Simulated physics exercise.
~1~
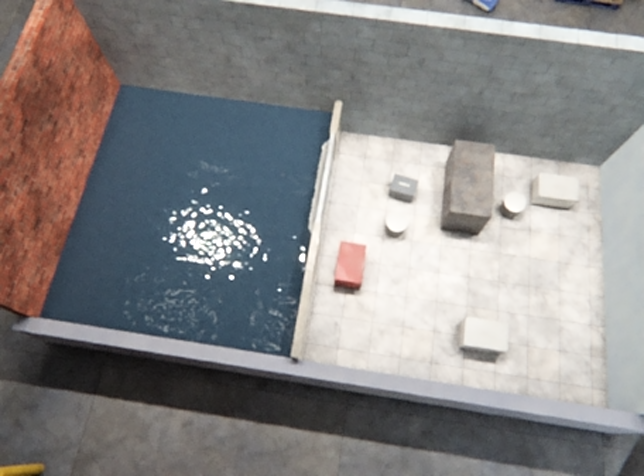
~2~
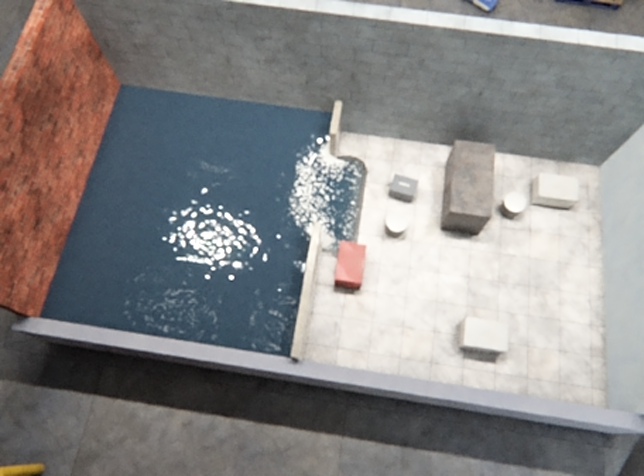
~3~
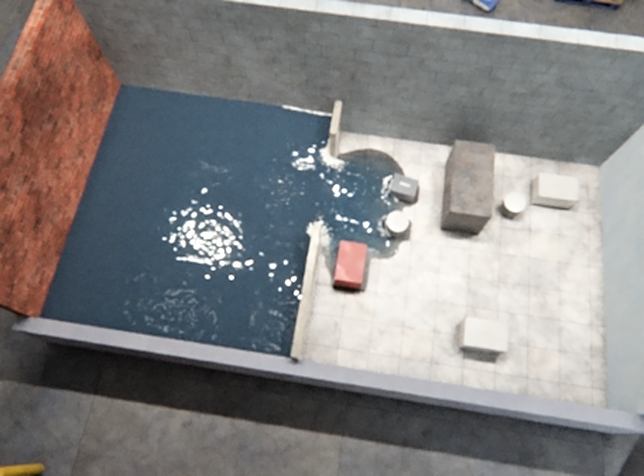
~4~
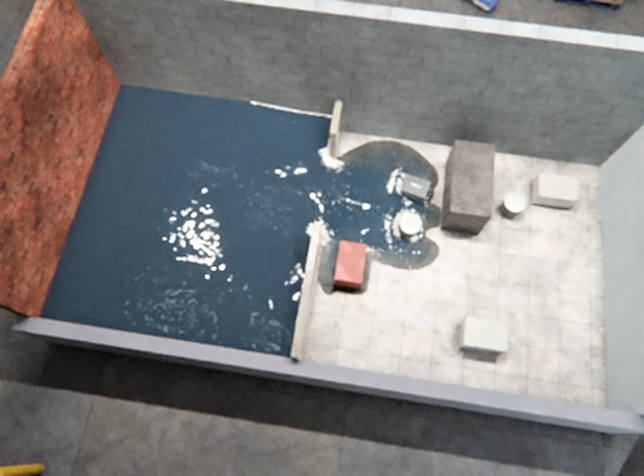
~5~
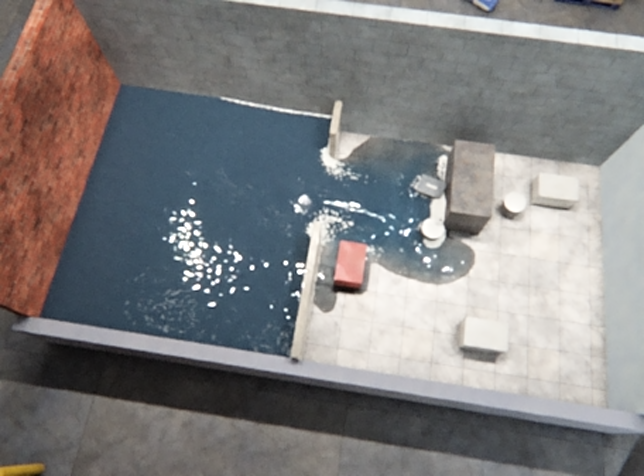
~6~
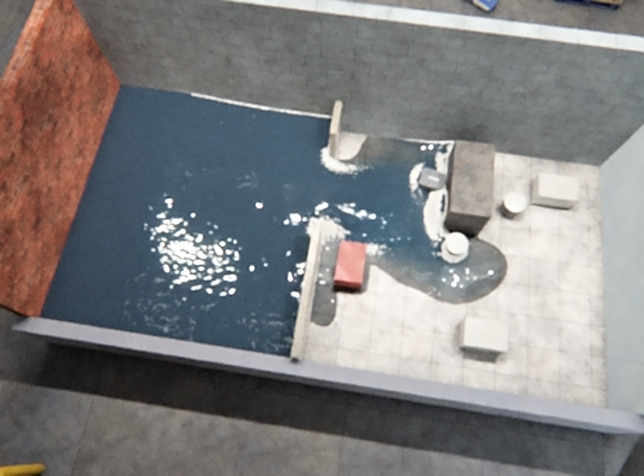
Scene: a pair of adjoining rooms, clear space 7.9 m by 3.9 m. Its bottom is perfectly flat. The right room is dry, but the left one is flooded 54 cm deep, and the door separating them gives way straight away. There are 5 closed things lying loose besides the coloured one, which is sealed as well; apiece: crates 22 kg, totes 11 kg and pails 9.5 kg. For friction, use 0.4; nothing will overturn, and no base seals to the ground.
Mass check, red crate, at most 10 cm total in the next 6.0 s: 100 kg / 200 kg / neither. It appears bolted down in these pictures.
Light qualifies.
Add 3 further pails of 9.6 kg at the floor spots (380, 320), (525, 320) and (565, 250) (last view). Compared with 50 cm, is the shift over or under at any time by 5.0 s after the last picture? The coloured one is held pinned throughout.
In the order asked: Stays inside the line, crosses the line, crosses the line.
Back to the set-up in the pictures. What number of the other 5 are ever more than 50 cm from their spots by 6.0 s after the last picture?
That adds up to 5.
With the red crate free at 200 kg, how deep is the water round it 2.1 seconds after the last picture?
Close to 5 cm deep.
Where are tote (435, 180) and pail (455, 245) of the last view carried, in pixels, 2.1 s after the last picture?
They end up about (508, 153) and (588, 317) in the last view.
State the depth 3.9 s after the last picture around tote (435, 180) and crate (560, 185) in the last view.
First about 17 cm, second about 22 cm.
Then, 0.4 s after the last picture the red crate would be 0 cm from its start with 100 kg and 0 cm from its start with 200 kg; 4 cm of water round it then.
Then, 2.1 s after the last picture the red crate would be 0 cm from its start with 100 kg and 0 cm from its start with 200 kg; 5 cm of water round it then.
Then, 3.9 s after the last picture the red crate would be 0 cm from its start with 100 kg and 0 cm from its start with 200 kg; 9 cm of water round it then.
Then, 6.0 s after the last picture the red crate would be 0 cm from its start with 100 kg and 0 cm from its start with 200 kg; 16 cm of water round it then.
